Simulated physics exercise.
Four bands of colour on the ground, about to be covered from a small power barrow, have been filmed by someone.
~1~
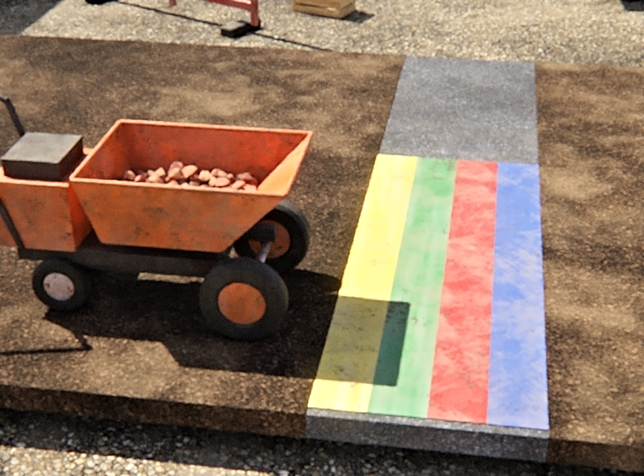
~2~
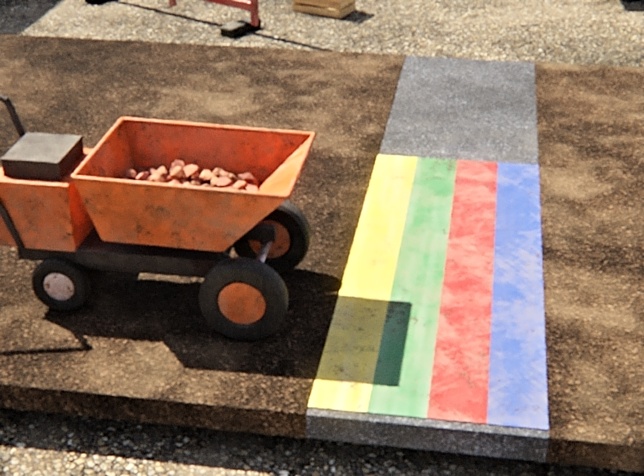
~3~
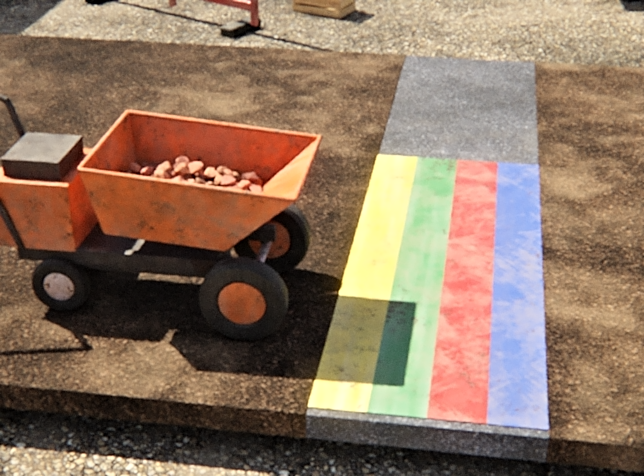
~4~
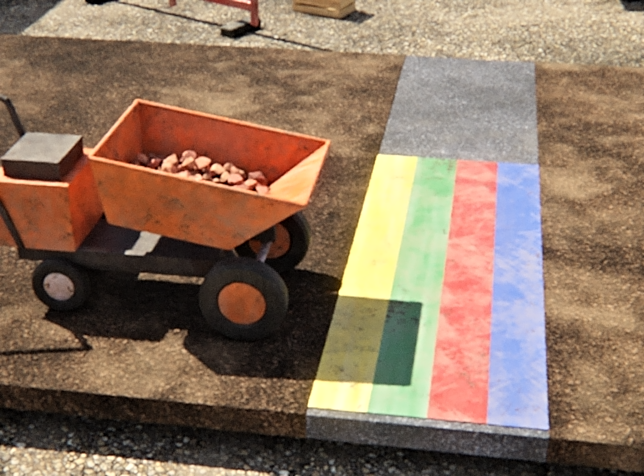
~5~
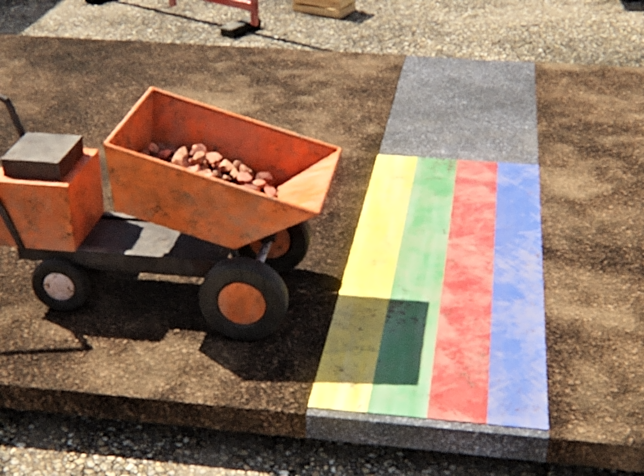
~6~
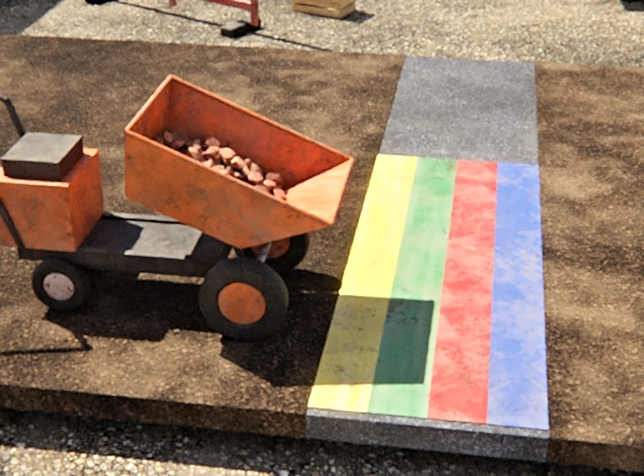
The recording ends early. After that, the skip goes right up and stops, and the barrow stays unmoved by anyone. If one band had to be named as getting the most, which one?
I would name green.
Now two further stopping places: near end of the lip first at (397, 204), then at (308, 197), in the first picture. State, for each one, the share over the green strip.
0 and 30 percent, in that order.
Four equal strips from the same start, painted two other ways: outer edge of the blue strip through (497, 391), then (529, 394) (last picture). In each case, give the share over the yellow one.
In order, 0 % and 0 %.
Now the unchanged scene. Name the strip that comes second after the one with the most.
The red one.
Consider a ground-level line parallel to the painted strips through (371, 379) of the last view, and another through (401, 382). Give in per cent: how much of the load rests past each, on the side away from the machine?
80 and 60 in a hundred.
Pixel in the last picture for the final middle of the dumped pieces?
Somewhere around (432, 314) in the last picture.
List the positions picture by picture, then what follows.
The first frame shows lip of the skip at (285, 196), level; top of the load at (187, 189), lumps of rubble; yellow strip at (346, 372); green strip at (402, 378); red strip at (460, 383); blue strip at (518, 388).
The second frame shows lip of the skip at (287, 197), tipped barely; top of the load at (176, 188).
The third frame shows lip of the skip at (294, 200), tipped barely; top of the load at (173, 184).
The fourth frame shows lip of the skip at (305, 206), tipped a little; top of the load at (169, 171).
The fifth frame shows lip of the skip at (317, 214), tipped clearly; top of the load at (168, 172).
The sixth frame shows lip of the skip at (331, 225), tipped clearly; top of the load at (170, 162); yellow strip at (346, 372); green strip at (402, 378); red strip at (460, 383); blue strip at (518, 388).
Soon, skip tipped steeply; all in the skip.
A while on, skip tipped right over; about half in the skip; a stray few over the yellow strip; about a third over the green strip; a small part over the red strip.
Towards the end, skip tipped right over; about a quarter in the skip; a small part over the yellow strip; about half over the green strip; about a quarter over the red strip; a small part over the blue strip; a stray few off the paint.
Finally, skip tipped right over; about a quarter in the skip; a stray few over the yellow strip; about half over the green strip; about a quarter over the red strip; a small part over the blue strip; a stray few off the paint.
